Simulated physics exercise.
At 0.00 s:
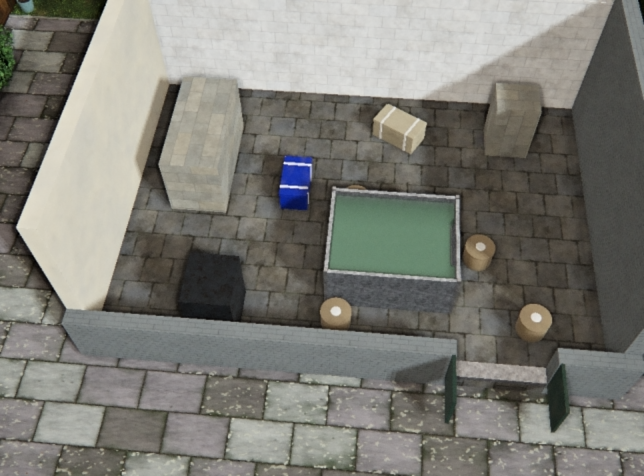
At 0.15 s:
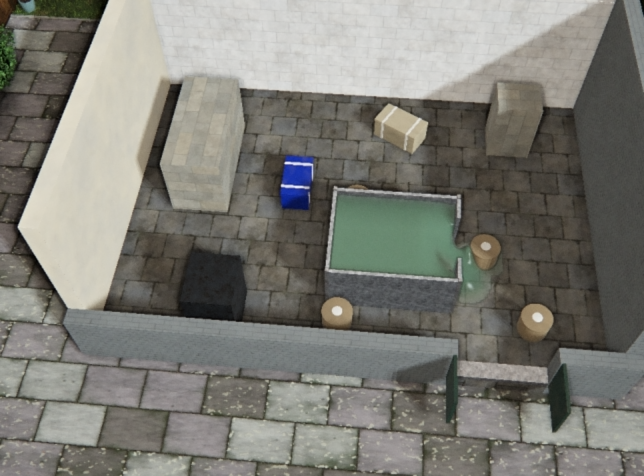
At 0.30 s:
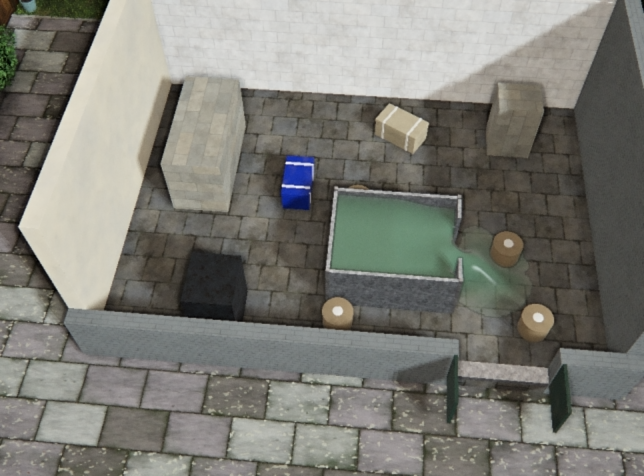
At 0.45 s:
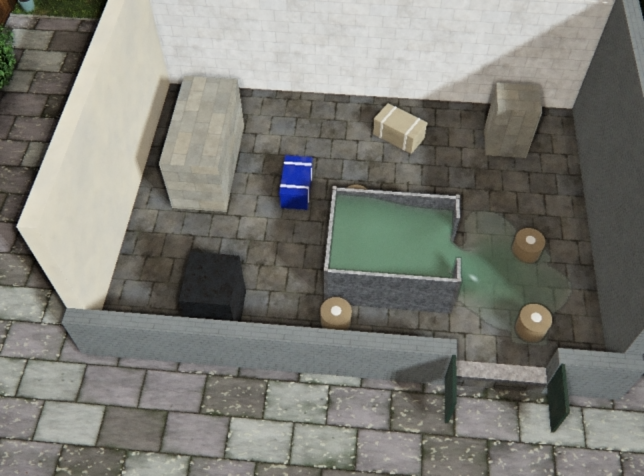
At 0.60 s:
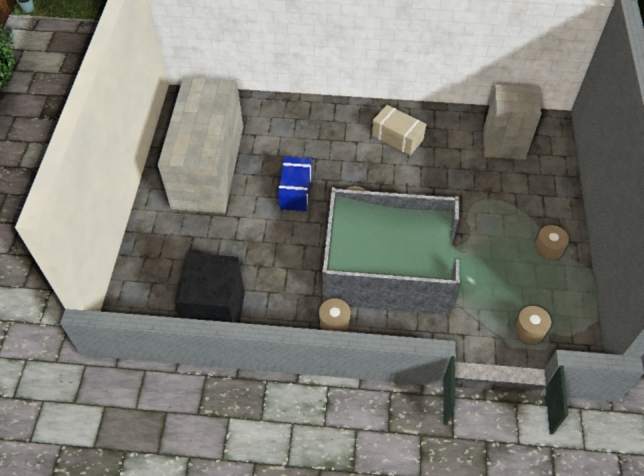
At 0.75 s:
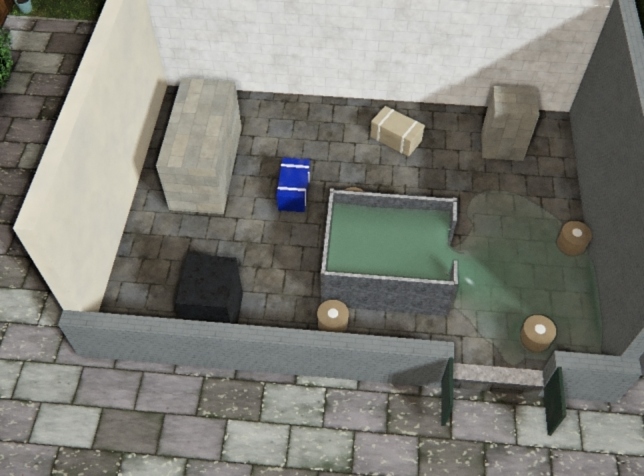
A green pool in a raised grey stone tank dominates a walled, paved yard seen from high above, with the view drifting very slightly. A blue trunk and dark block sit left of it, a tan trunk behind, and round wooden tubs around it. Water bursts through the tank's right side and spreads across the paving, sliding the nearest tub rightward, then nudging the one near the open gate.
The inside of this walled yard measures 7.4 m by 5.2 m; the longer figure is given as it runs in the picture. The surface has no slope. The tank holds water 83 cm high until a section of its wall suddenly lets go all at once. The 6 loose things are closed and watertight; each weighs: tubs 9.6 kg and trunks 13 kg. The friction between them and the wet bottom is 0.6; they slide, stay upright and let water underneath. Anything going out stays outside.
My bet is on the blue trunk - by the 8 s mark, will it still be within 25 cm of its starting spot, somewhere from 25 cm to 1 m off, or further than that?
Somewhat off, a short way.
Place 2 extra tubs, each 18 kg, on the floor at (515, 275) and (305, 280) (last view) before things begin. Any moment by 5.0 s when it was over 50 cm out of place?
Lab note - in order: Above threshold / below threshold.
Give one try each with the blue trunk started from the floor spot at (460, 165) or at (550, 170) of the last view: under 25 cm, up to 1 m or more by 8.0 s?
Spot one - it is swept away; spot two - it is swept away.
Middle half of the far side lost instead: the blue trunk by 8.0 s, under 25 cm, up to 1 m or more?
The answer: The blue trunk stays more or less still.
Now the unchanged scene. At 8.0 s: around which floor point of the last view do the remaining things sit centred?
Near (283, 204).
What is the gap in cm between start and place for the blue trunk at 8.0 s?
Distance: Near 60 cm.
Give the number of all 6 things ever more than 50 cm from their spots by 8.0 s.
The total is 5.
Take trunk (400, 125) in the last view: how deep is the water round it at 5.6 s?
Depth: Near 3 cm.
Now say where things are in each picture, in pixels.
The blue trunk at (296, 175), on the bottom; 2.6 m2 under water; 0 of 6 have shifted, in the first picture.
The blue trunk at (297, 175) rests on the ground; 3.1 m2 under water; 1 of 6 have shifted, in the second picture.
The blue trunk at (298, 175) rests on the ground; water covers 3.8 m2; 1 of 6 have shifted, in the third picture.
The blue trunk at (296, 175), on the bottom; 5.0 m2 under water; 1 of 6 have shifted, in the fourth picture.
The blue trunk at (295, 176) rests on the ground; water covers 6.4 m2; 1 of 6 have shifted, in the fifth picture.
The blue trunk at (293, 177) rests on the ground; 7.5 m2 under water; 2 of 6 have shifted, in the sixth picture.
After 1.6 s the blue trunk is near (293, 177), 0.0 m from its start, aground; 0 of 6 are out; 2 afloat.
After 3.6 s the blue trunk is near (293, 177), 0.0 m from its start, aground; 1 of 6 are out; 1 afloat.
After 5.6 s the blue trunk is near (293, 177), 0.0 m from its start, aground; 1 of 6 are out; 0 afloat.
After 8.0 s the blue trunk is near (252, 186), 0.7 m from its start, afloat; 1 of 6 are out; 2 afloat.
